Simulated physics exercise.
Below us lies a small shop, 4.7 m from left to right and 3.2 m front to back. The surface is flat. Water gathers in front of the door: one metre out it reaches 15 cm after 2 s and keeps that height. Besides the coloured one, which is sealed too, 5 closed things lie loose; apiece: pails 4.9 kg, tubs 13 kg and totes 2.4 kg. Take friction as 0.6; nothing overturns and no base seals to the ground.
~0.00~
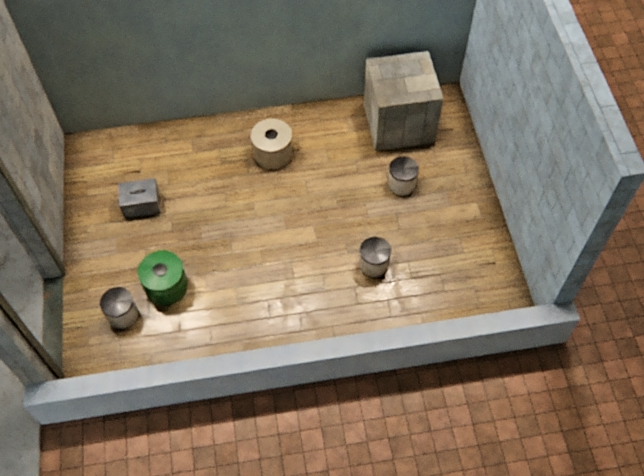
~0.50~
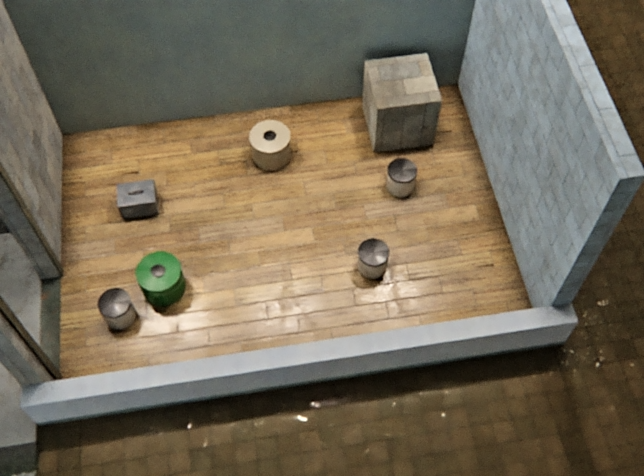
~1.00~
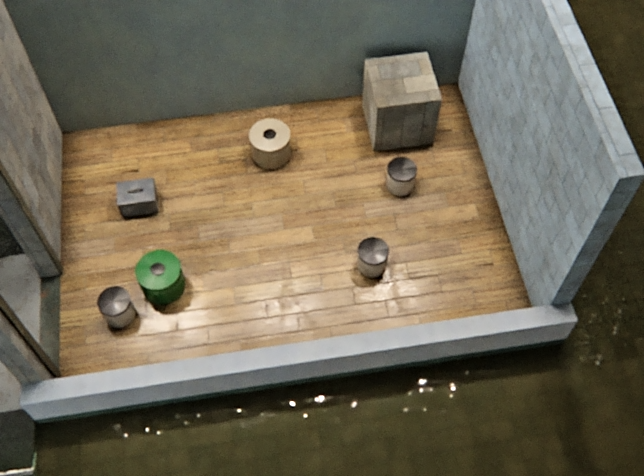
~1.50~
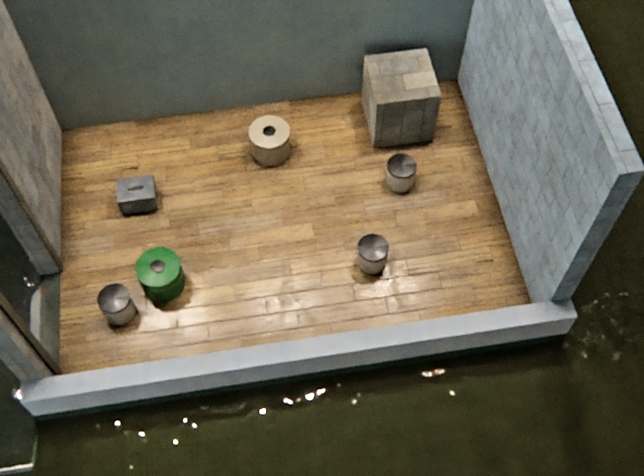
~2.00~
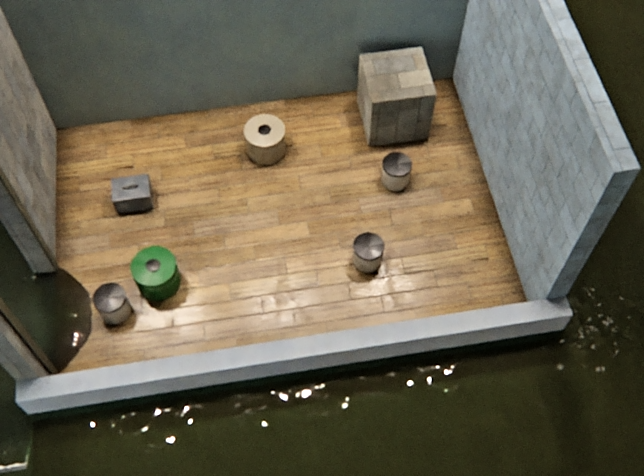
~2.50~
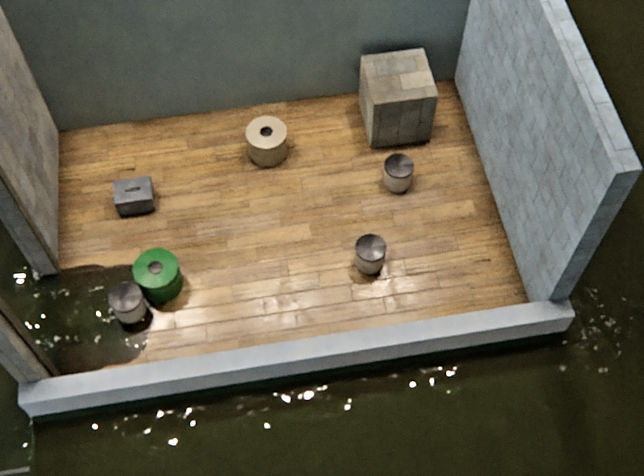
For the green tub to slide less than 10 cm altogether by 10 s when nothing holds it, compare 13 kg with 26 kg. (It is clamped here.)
I expect that only the higher weight holds it.
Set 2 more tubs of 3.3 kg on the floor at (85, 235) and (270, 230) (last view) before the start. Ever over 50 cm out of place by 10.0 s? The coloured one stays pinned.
In that order: Less, past it.
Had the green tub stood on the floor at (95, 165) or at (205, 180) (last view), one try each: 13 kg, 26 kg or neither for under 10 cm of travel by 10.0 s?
In that order: The smaller is enough; either load holds.
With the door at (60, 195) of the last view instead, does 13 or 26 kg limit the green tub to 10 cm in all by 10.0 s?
Then the smaller load will do.
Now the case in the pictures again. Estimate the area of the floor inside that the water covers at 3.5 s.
Some 3.5 m2.
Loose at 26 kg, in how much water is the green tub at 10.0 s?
Roughly 5 cm.
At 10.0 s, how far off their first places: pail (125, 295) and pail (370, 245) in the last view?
In turn: 250 cm, 0 cm.
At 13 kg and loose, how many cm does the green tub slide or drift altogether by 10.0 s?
About 30 cm.
After 3.5 s the green tub would be 19 cm from its start with 13 kg and 0 cm from its start with 26 kg; 6 cm of water round it then.
After 4.5 s the green tub would be 31 cm from its start with 13 kg and 0 cm from its start with 26 kg; 5 cm of water round it then.
After 7.0 s the green tub would be 31 cm from its start with 13 kg and 0 cm from its start with 26 kg; 5 cm of water round it then.
After 10.0 s the green tub would be 31 cm from its start with 13 kg and 0 cm from its start with 26 kg; 5 cm of water round it then.
